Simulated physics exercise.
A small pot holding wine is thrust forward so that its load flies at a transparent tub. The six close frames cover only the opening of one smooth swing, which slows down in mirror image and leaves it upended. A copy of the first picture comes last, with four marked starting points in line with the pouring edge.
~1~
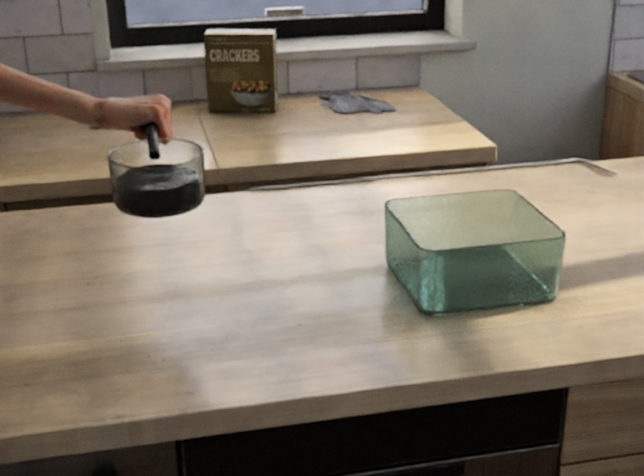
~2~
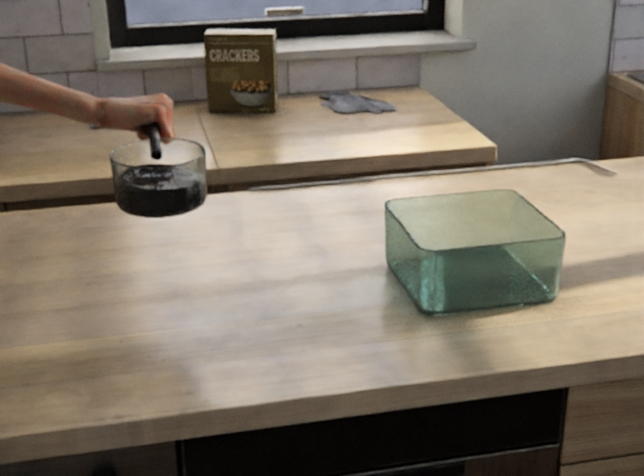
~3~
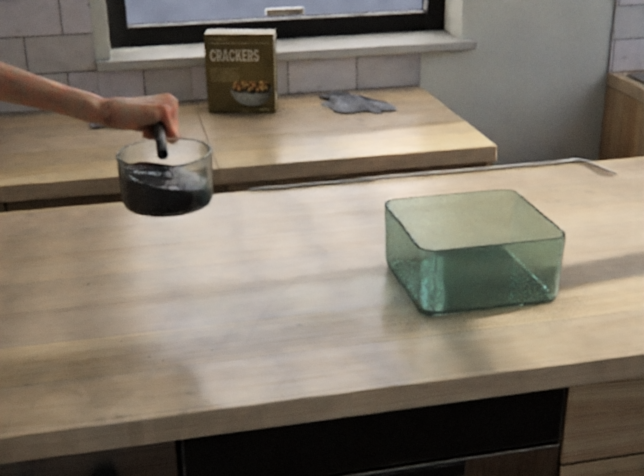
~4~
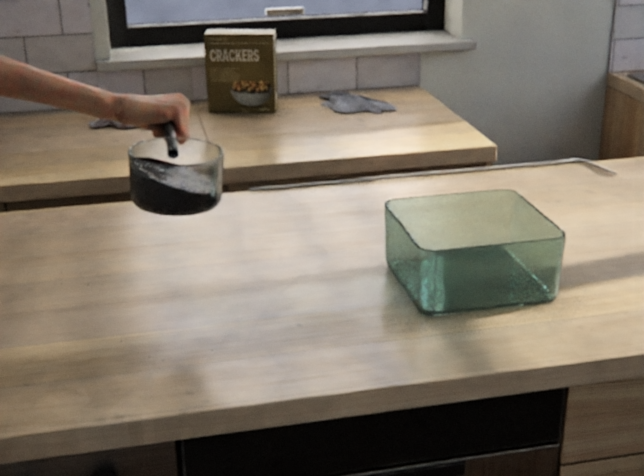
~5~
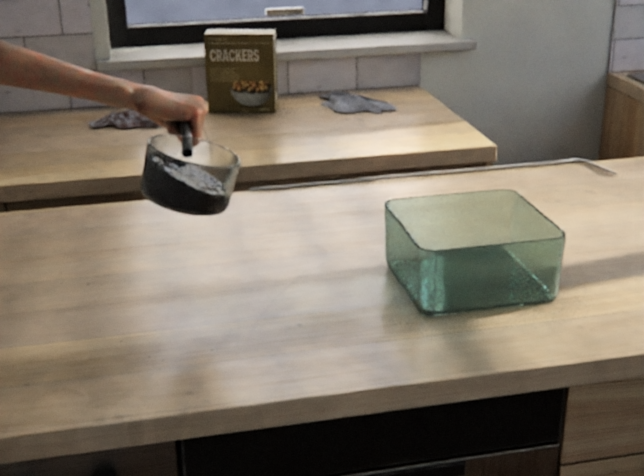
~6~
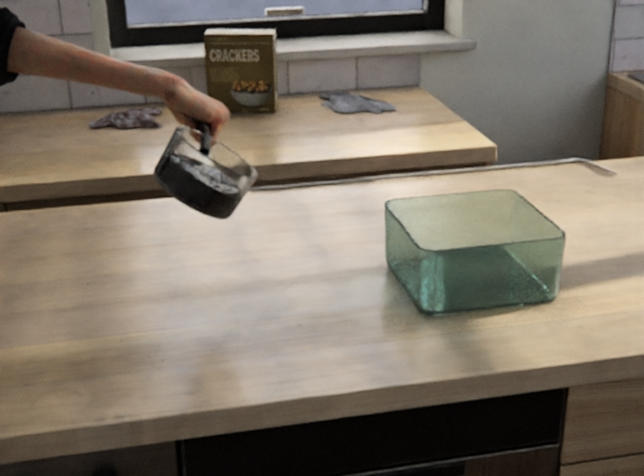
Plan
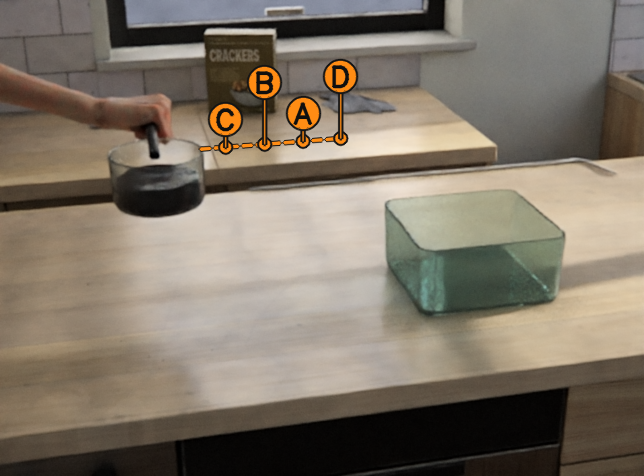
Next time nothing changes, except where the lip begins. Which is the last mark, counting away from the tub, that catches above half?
Take B.
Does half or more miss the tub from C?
Yes, that goes wrong.
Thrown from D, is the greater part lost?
No, that is safe.
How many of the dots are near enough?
Three.
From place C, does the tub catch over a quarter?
No.
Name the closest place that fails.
It is C.
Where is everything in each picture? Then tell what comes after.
Upright, lip at (201, 149); tub from (418, 314) to (556, 298); nothing has left yet, in the first picture.
Upright, lip at (203, 148); nothing has left yet, in the second picture.
Upright, lip at (209, 148); nothing has left yet, in the third picture.
Tipped about 4°, lip at (221, 150); nothing has left yet, in the fourth picture.
Tipped about 16°, lip at (238, 158); nothing has left yet, in the fifth picture.
Tipped about 34°, lip at (255, 172); nothing has left yet, in the sixth picture.
In orange, A at (303, 141); B at (264, 144); C at (225, 147); D at (340, 138).
With A, about 75 % lands in the tub, 4 % falls short and 20 % goes beside or beyond.
With B, about 76 % lands in the tub, 11 % falls short and 13 % goes beside or beyond.
With C, about 8 % lands in the tub, 87 % falls short and 5 % goes beside or beyond.
With D, about 89 % lands in the tub, 5 % falls short and 5 % goes beside or beyond.
